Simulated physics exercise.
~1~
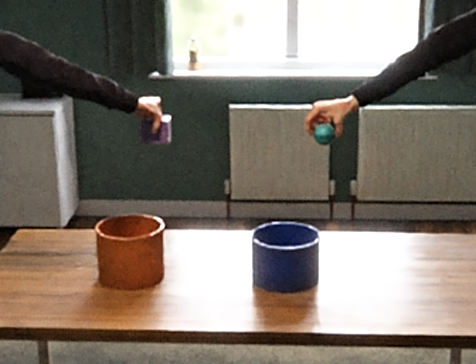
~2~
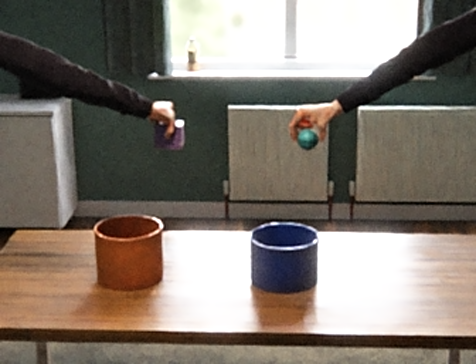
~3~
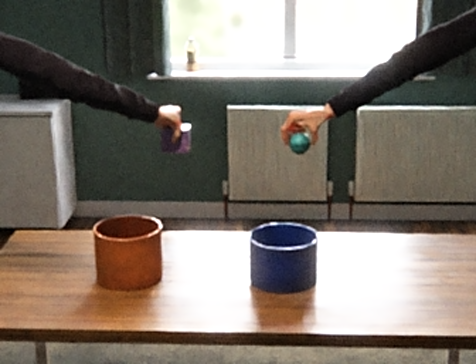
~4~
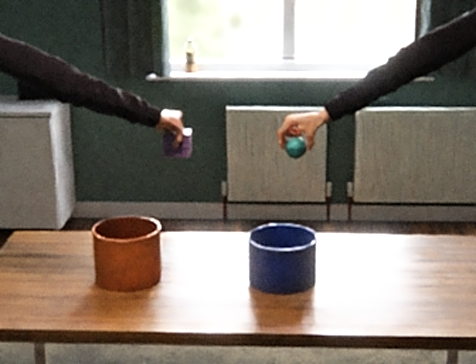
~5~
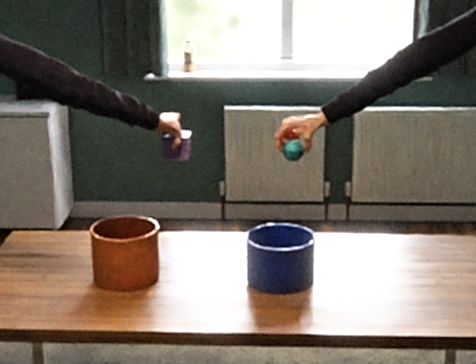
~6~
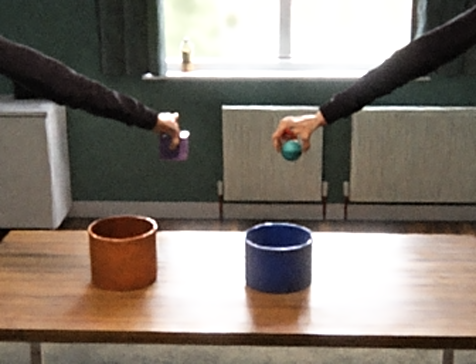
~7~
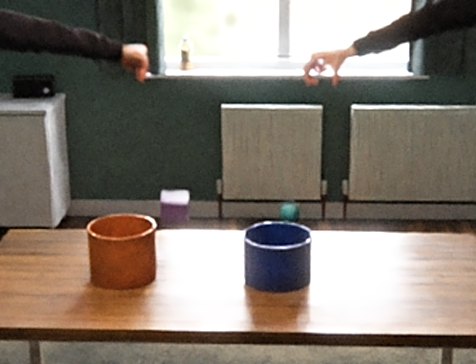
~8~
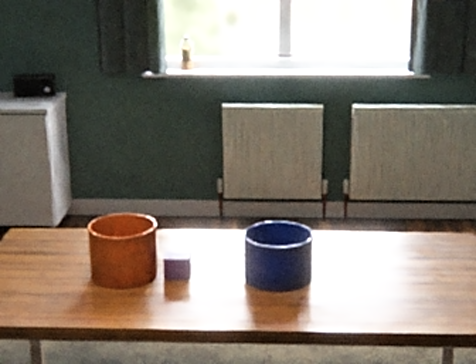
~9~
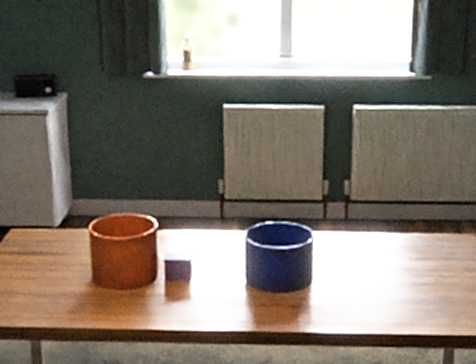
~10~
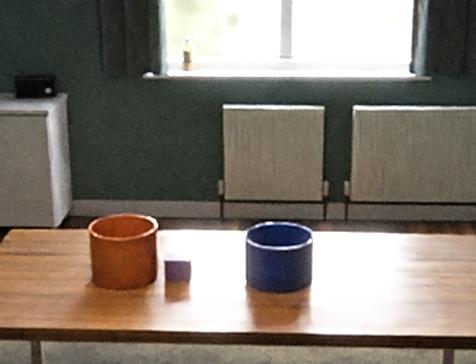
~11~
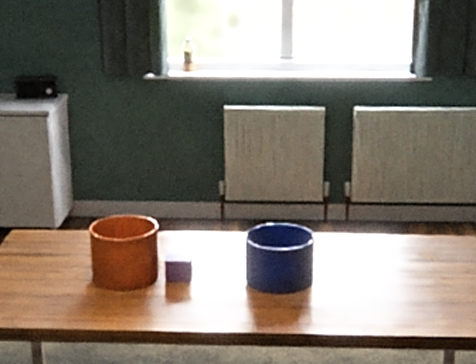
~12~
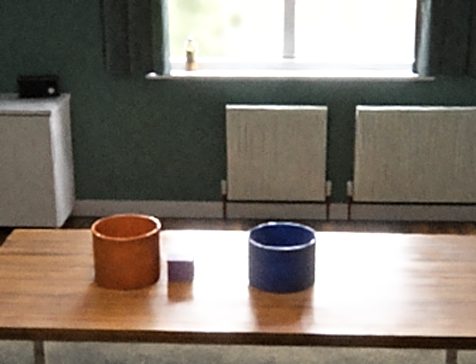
The clip opens on two outstretched arms in dark sleeves, one from each side, holding a purple block and a turquoise ball above a wooden table with an orange container and a blue one. The hands drift slightly inward, the block moving right and the ball left, then hold nearly still. Both hands let go, and the block and ball fall together as the arms draw back. The ball drops into the blue container on the right, out of sight. The block misses and ends up resting on the table, just right of the orange container.
